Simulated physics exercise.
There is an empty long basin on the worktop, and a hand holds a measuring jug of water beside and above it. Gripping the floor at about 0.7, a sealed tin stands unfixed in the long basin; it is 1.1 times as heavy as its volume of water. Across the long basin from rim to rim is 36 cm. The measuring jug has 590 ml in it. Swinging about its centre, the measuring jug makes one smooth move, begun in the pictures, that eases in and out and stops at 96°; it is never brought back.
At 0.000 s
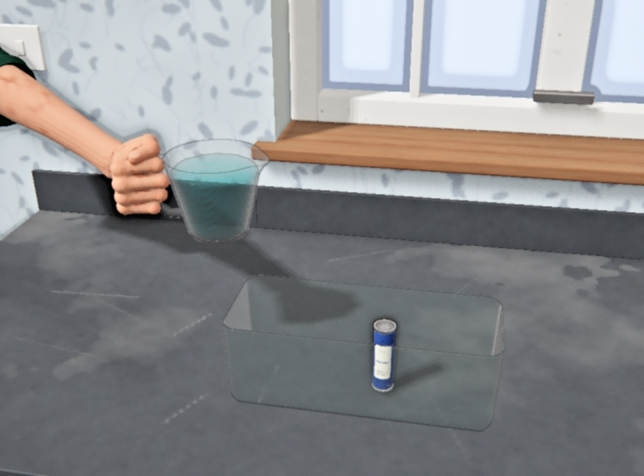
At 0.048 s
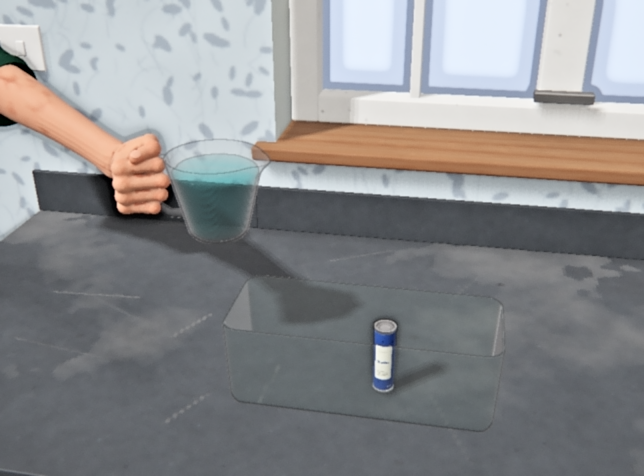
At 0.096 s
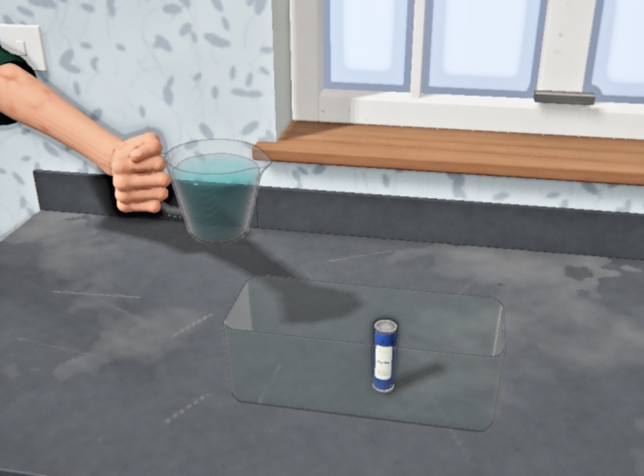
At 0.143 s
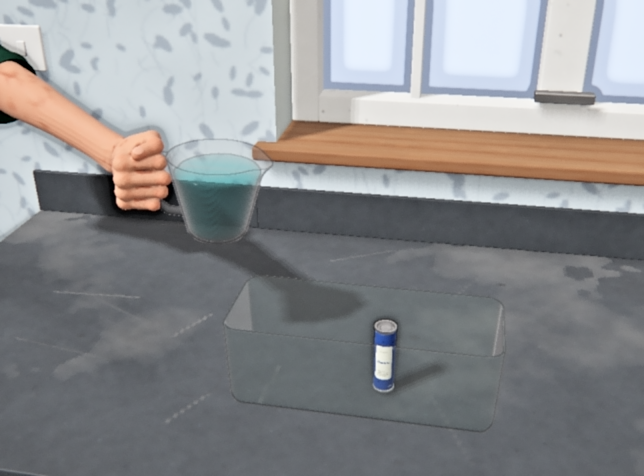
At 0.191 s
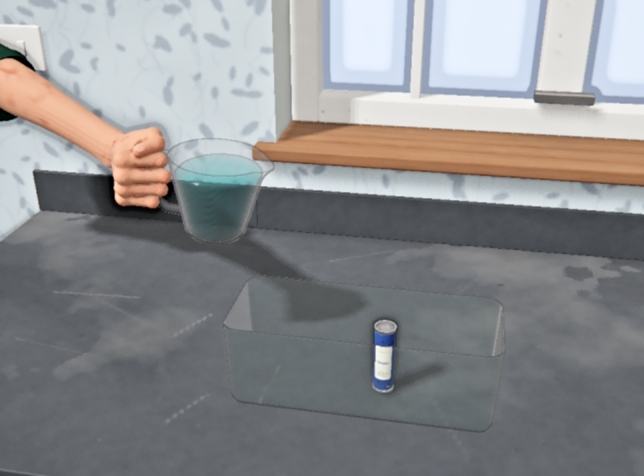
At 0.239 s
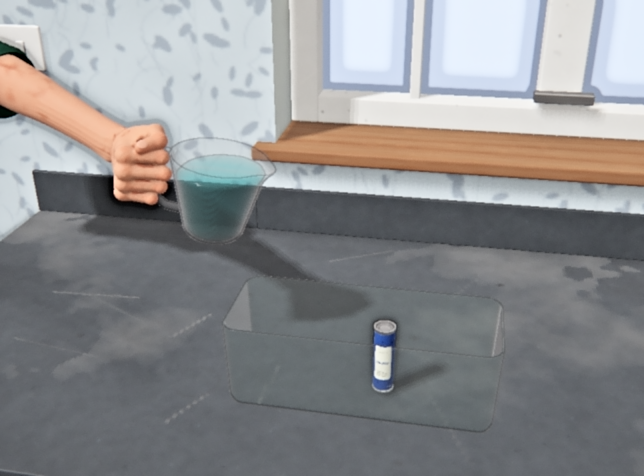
On a dark worktop below a window, a hand held a clear jug of blue-green water near an empty see-through basin with a small blue tin inside, and slowly tilted the jug slightly rightward.
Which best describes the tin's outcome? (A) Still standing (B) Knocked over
A.
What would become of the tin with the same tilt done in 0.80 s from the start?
The tin stays on its base.
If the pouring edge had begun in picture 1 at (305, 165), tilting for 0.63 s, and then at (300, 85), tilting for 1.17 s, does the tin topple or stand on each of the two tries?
In the first try it comes down; in the second it comes down.
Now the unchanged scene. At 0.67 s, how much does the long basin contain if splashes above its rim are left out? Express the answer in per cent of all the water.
Near 6 in a hundred.
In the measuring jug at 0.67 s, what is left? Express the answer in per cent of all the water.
Close to 72 percent of the liquid remains at that time.
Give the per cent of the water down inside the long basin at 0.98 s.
62 %, more or less.
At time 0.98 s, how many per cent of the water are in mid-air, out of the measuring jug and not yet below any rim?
Airborne fraction: Approx. 20 %.
After 0.67 s the tilt is 59° and 73 per cent is still to pour; the tin stands where it began.
After 0.98 s the tilt is 90° and 19 per cent is still to pour; the tin stands where it began.
After 1.31 s the tilt is 96° and 1 per cent is still to pour; the tin stands where it began.
After 1.67 s the tilt is 96° and 0 per cent is still to pour; the tin stands where it began.
In the end the tin stands where it began.
